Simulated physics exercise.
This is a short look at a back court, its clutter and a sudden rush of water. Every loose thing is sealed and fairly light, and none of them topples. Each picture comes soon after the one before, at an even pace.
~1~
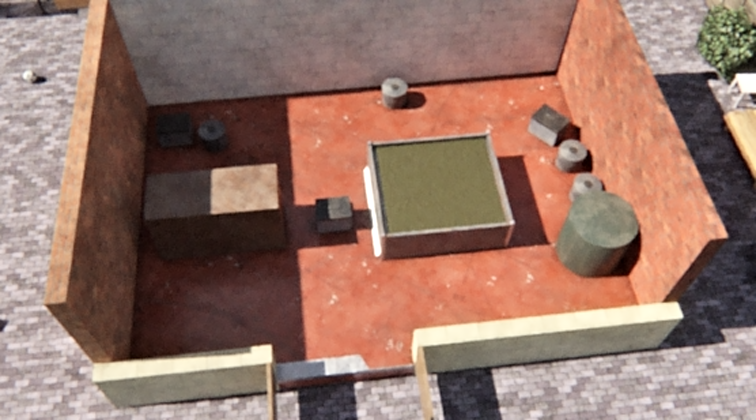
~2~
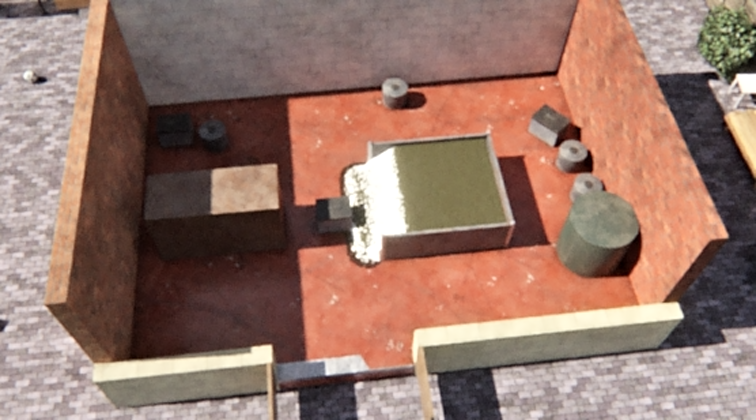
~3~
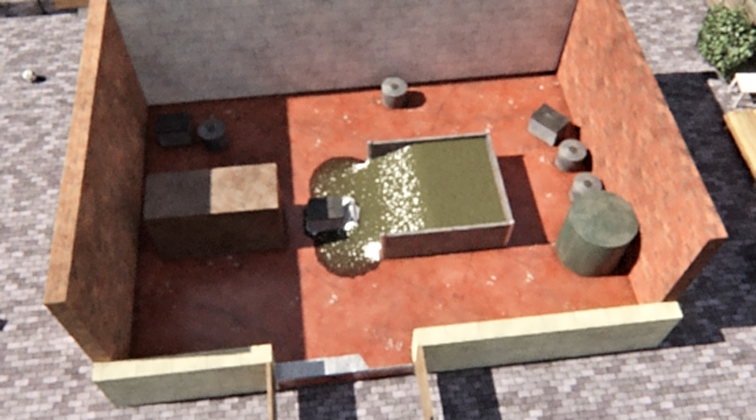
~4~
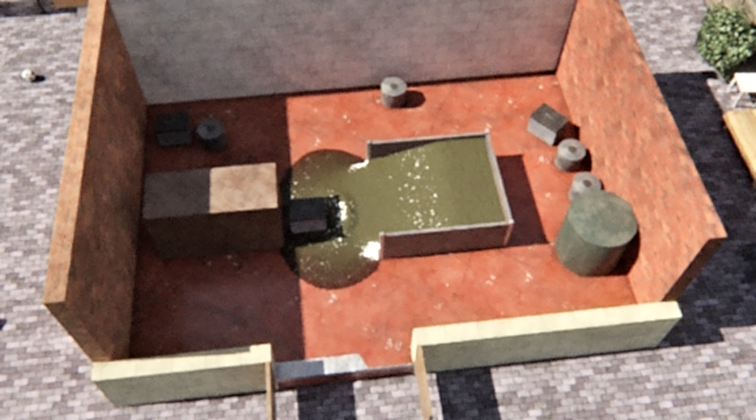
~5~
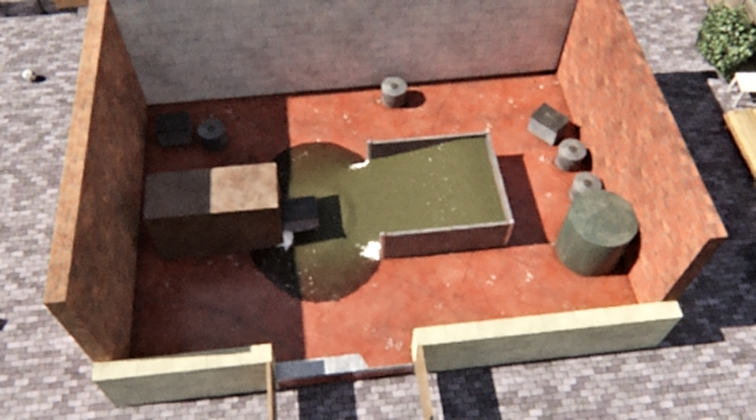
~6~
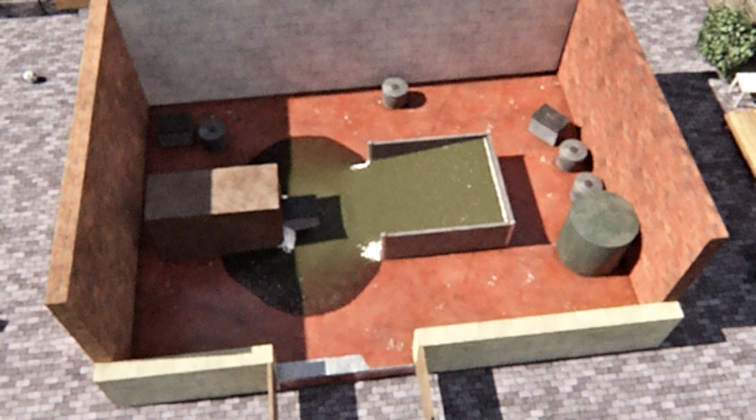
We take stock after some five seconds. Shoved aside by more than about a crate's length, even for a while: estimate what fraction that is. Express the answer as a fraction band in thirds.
Fraction band: 1/3 to 2/3.
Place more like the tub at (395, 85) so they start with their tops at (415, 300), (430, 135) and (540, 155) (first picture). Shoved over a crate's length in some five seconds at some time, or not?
Sequence: Doesn't go far, doesn't go far, doesn't go far.
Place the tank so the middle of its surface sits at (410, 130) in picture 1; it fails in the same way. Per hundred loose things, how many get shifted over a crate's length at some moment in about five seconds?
By my count it is some 30 %.
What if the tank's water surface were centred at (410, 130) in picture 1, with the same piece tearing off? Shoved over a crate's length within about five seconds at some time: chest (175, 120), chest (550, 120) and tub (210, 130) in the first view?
Well, the first one got driven a long way, the second didn't get far, and the third got driven a long way.
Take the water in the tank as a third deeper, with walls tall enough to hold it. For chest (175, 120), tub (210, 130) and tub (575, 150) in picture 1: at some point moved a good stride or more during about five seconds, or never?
The first did it, the next did it, and the last came up short.
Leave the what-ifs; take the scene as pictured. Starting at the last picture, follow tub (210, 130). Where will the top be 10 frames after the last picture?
It should be around (192, 94).
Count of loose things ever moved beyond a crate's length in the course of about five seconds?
Count: 3.
A moment on, 1 of 7 are well off their spots; 1 afloat.
Next, 2 of 7 are well off their spots; 3 afloat.
Later, 1 of 7 are well off their spots; 2 afloat.
In the end, 2 of 7 are well off their spots, and 3 have been at some point; 3 afloat.
